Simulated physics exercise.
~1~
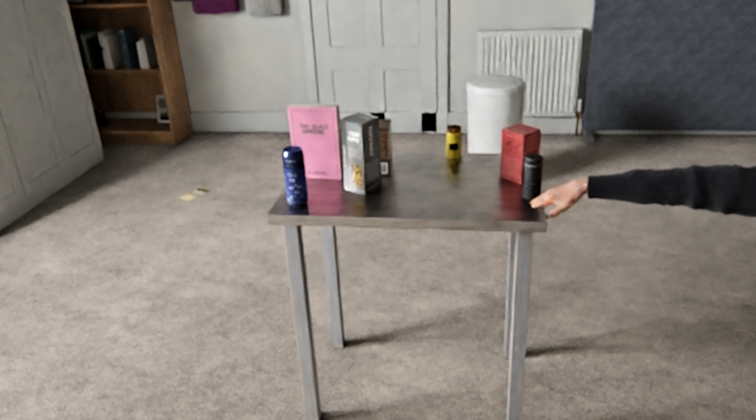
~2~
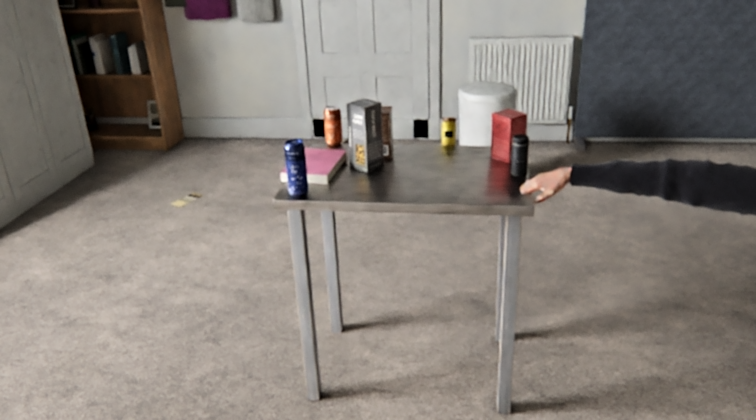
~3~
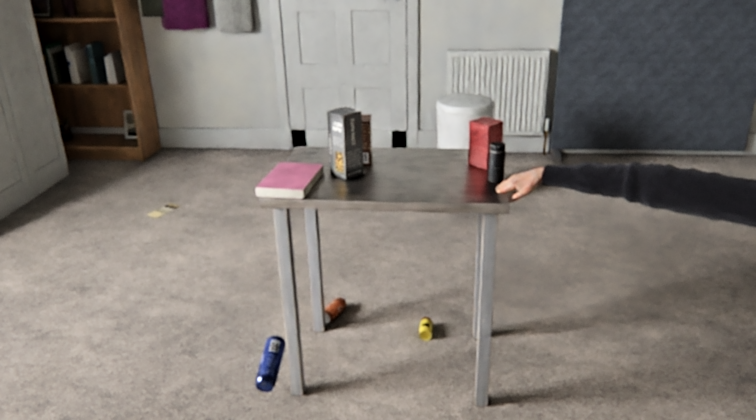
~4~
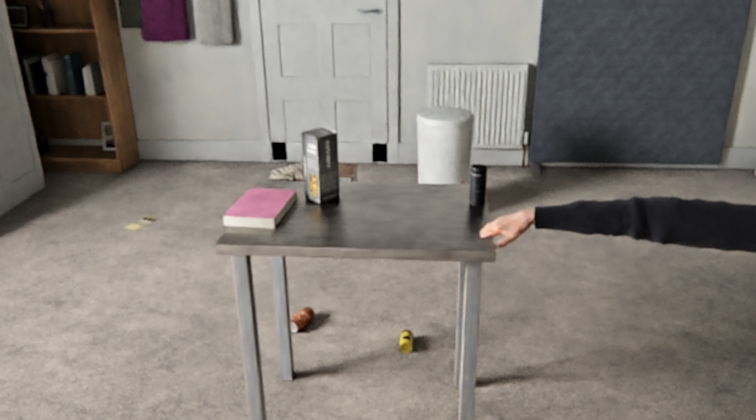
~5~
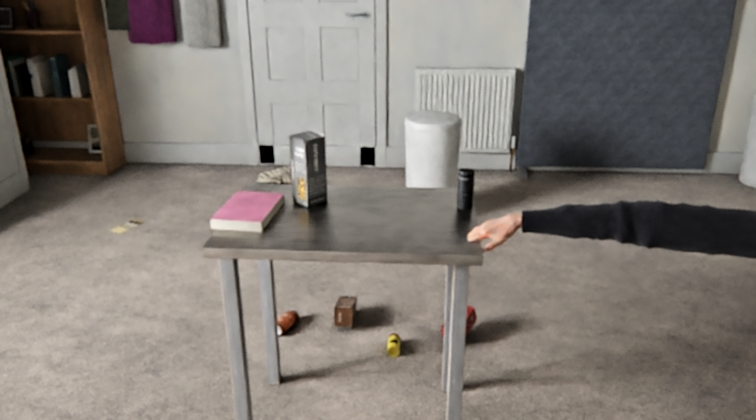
In a carpeted room, a hand jolts a table, toppling the book and dropping five items.
